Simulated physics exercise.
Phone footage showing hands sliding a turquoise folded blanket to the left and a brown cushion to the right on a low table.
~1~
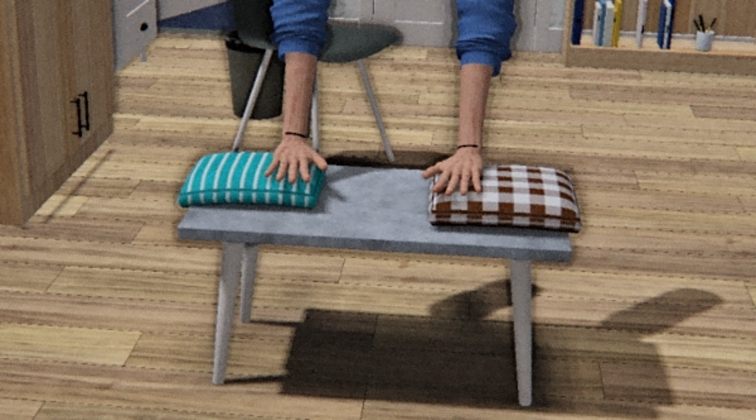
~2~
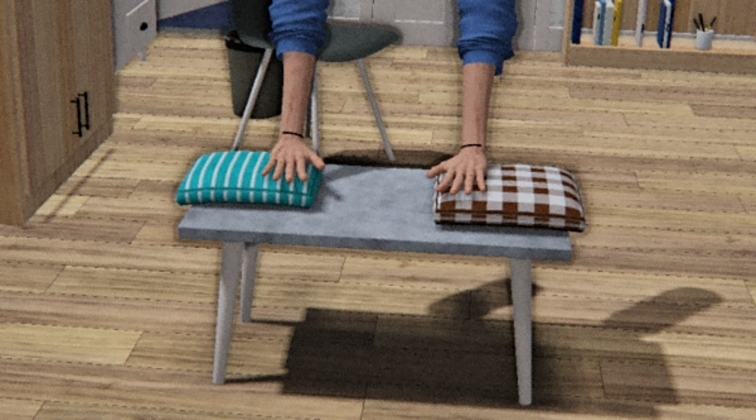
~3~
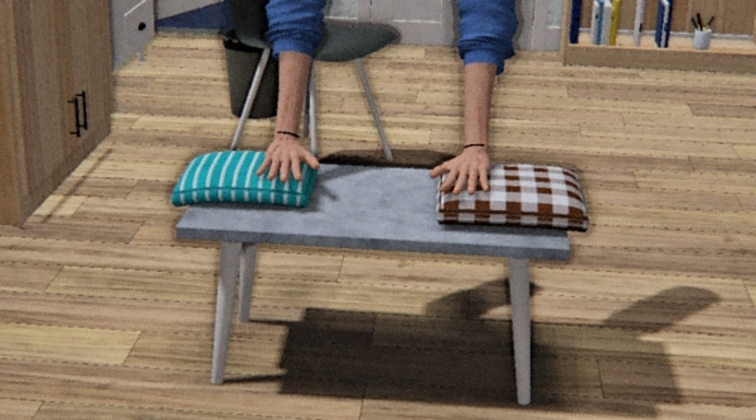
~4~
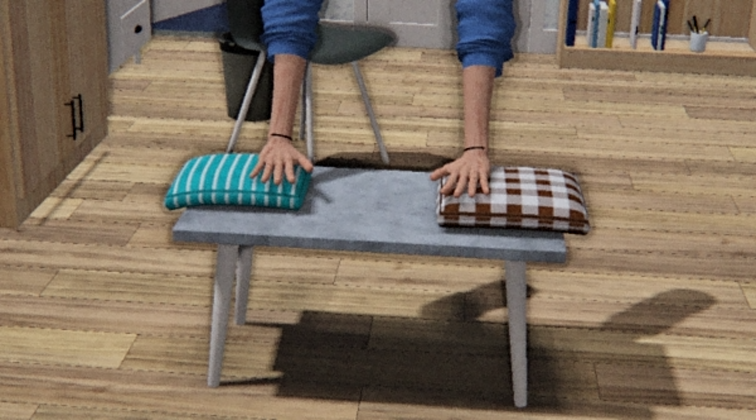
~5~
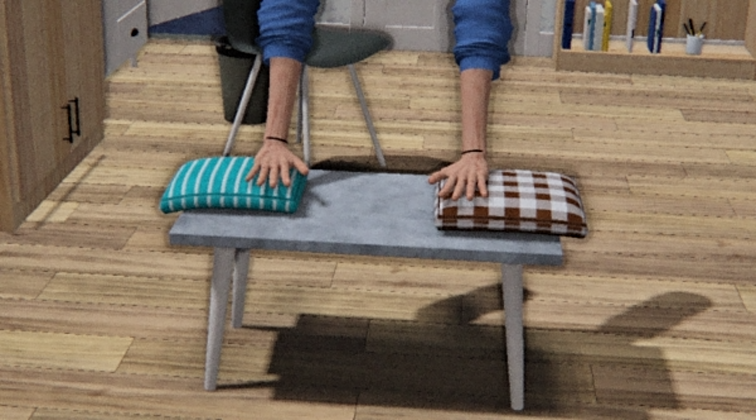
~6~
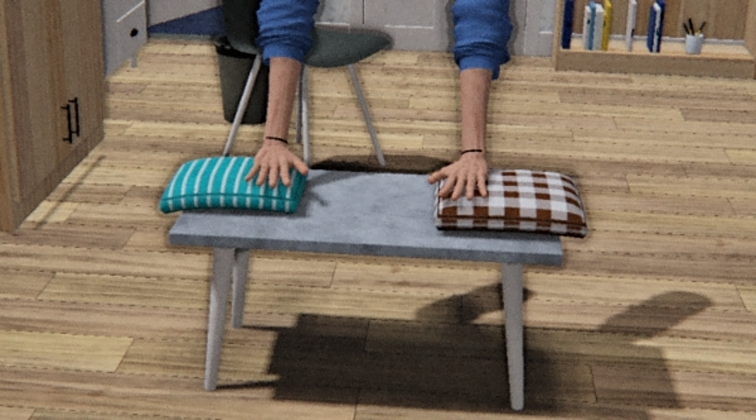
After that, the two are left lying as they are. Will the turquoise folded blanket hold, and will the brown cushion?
One by one: The turquoise folded blanket sticks with it; the brown cushion sticks with it.
Then, 0.28 s later than the last view, folded blanket at rest; cushion at rest.
Finally, folded blanket at rest; cushion at rest. The turquoise folded blanket stays up there and the brown cushion remains on top.
